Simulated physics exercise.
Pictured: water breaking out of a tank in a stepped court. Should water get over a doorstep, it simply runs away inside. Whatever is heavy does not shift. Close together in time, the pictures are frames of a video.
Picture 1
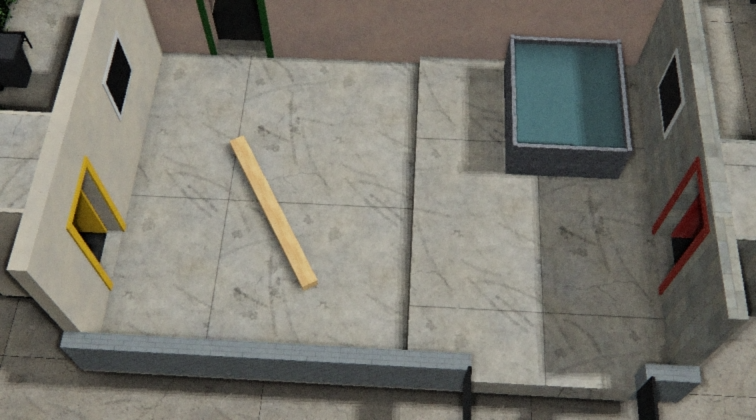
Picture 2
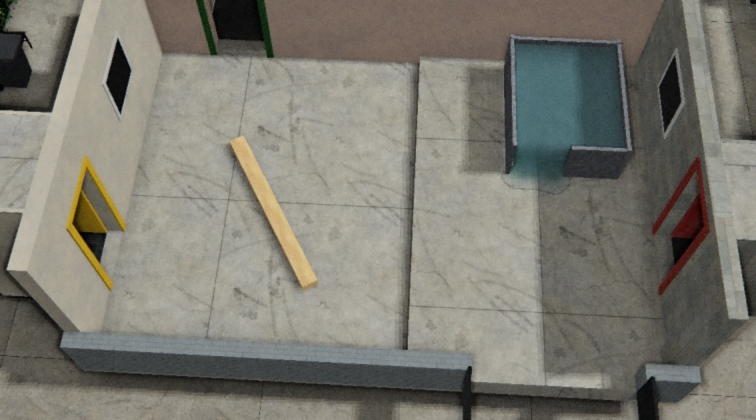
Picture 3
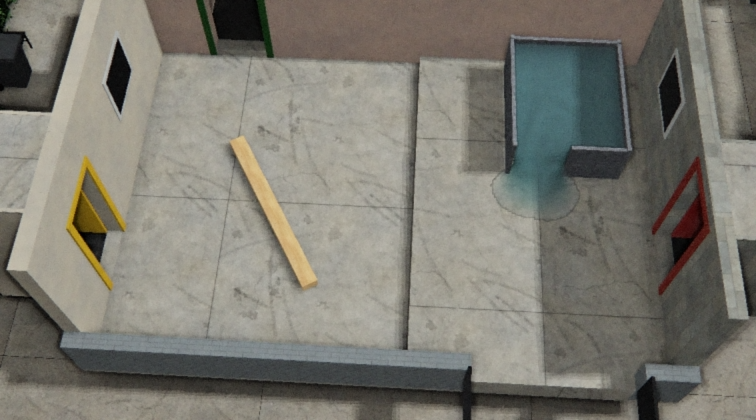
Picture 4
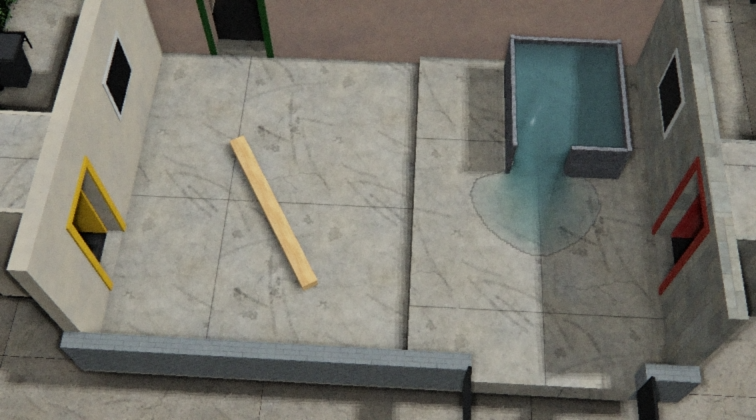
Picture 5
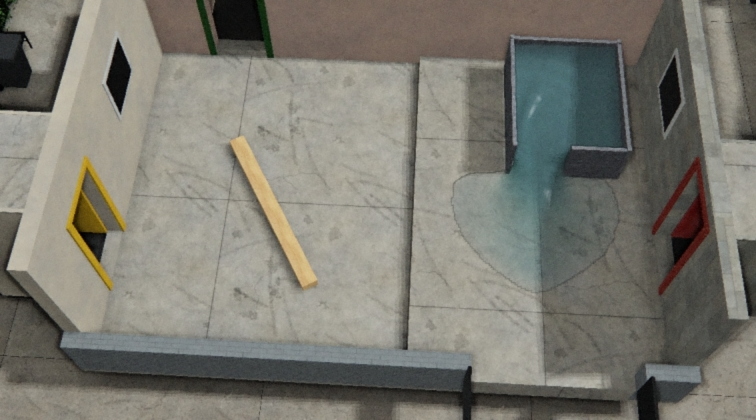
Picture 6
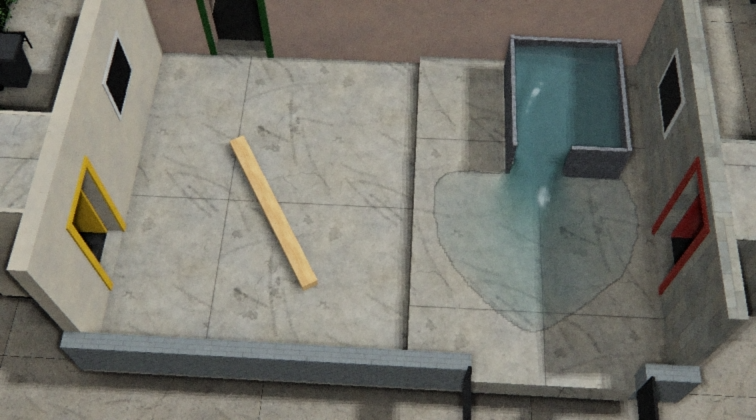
In a walled concrete court with yellow, red and green doorways and a wooden beam on the floor, a tank of still water stands at the upper right. A gap opens in its front wall, and water pours out, spreading toward the viewer in a widening, rounded sheet.
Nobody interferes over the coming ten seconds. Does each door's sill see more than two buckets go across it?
The sill of the yellow door does. The sill of the red door does not. The sill of the green door does not.
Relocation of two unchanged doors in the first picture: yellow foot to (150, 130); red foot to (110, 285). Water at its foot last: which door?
It would be the door marked green.
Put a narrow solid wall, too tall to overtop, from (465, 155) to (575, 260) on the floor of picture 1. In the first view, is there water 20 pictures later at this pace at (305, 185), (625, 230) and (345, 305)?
Taking them in order, I'd say parched, soaked and parched.
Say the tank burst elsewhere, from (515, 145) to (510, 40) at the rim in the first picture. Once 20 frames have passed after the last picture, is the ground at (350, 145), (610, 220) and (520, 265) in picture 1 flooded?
Going through them one by one, I'd say waterlogged, then high and dry, then high and dry.
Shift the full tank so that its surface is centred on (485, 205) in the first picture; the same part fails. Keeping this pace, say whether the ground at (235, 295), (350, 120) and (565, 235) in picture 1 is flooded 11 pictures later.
Spot by spot, in the order asked: Swamped, untouched, untouched.
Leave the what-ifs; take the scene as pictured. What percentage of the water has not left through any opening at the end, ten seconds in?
I'd say roughly 52 percent.
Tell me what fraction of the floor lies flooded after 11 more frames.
I'd say 35 per cent.
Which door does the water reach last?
It's the door marked green.
A moment on, water covers 30 % of the floor; the yellow door not reached, the red door wet at the sill, nothing in, the green door not reached.
Next, water covers 35 % of the floor; the yellow door not reached, the red door wet at the sill, nothing in, the green door not reached.
Then, water covers 45 % of the floor; the yellow door not reached, the red door under two buckets in, the green door not reached.
Later, water covers 55 % of the floor; the yellow door over two buckets in, the red door under two buckets in, the green door not reached.
In the end, water covers 75 % of the floor; the yellow door over two buckets in, the red door under two buckets in, the green door wet at the sill, nothing in.
